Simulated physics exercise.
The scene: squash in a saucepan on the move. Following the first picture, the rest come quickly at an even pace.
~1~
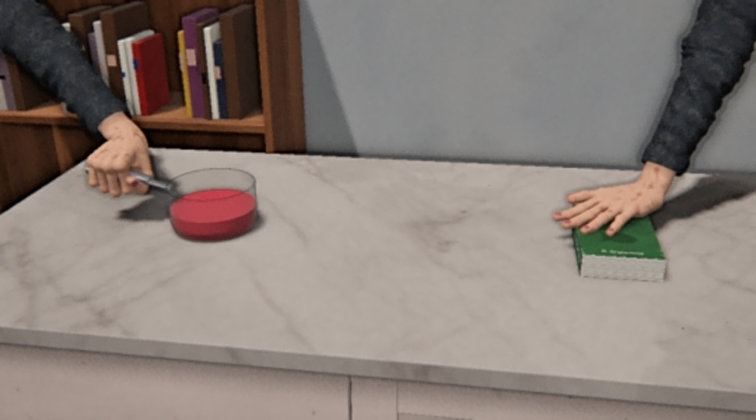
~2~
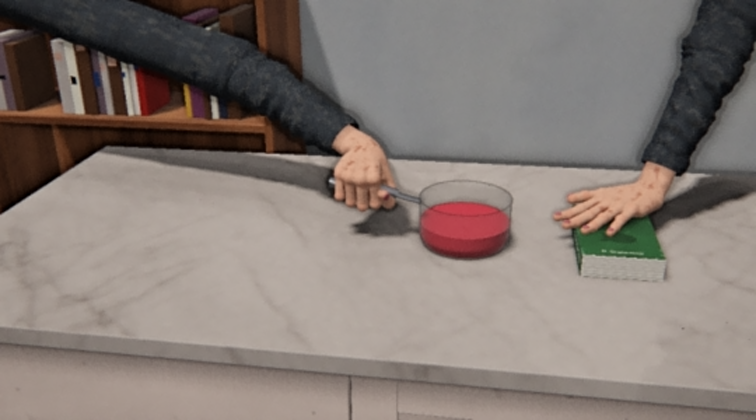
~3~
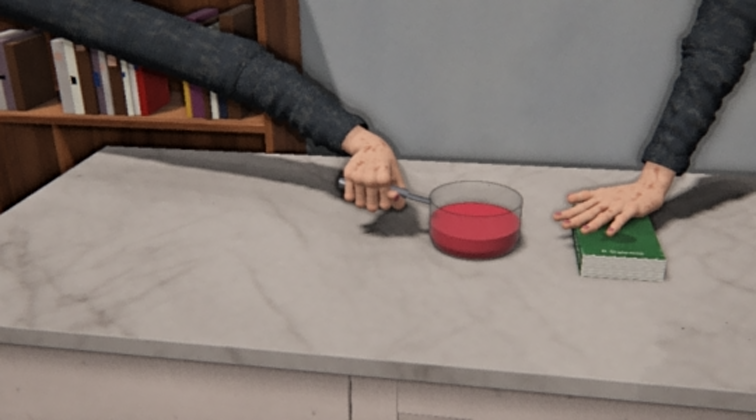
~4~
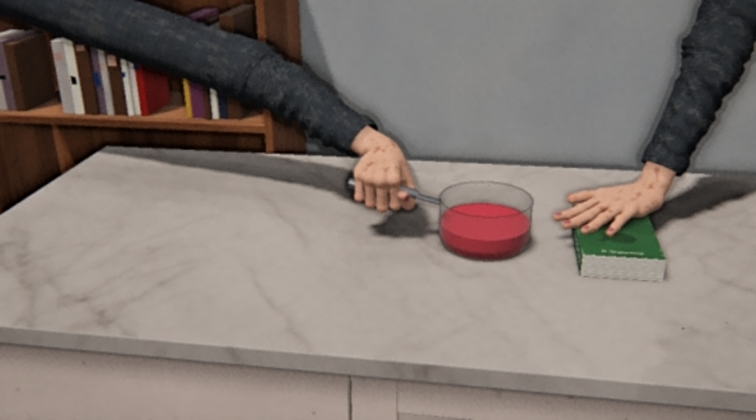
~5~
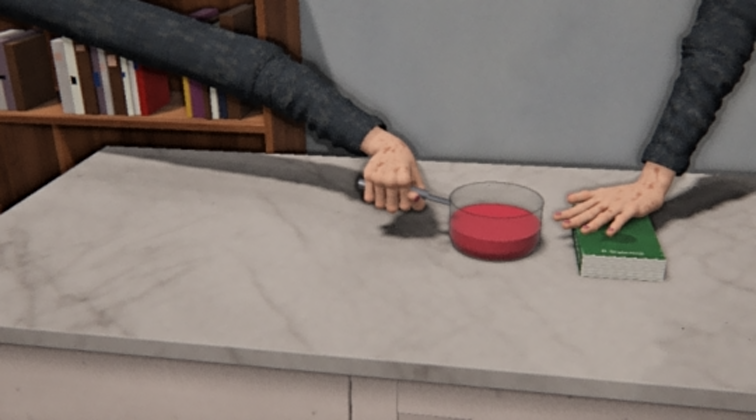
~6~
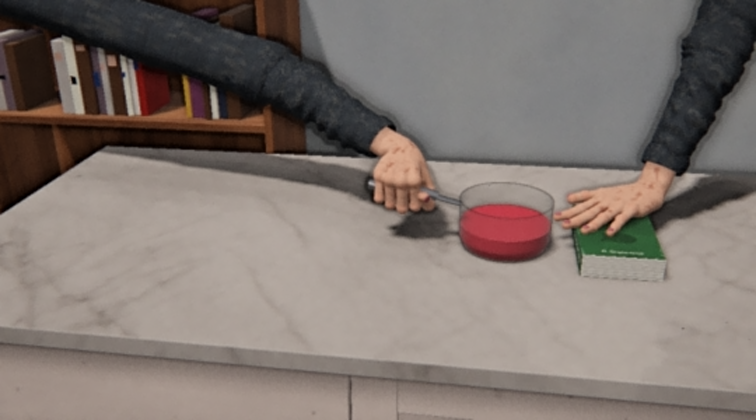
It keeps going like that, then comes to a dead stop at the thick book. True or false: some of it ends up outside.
False.
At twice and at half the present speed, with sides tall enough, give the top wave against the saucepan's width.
Around 25 % and 5 %.
A moment on, the saucepan meets the thick book.
Further on, the squash surges up the wall; the wave climbs under half way to the rim.
When it is over, the saucepan stands at the thick book; all is still inside.
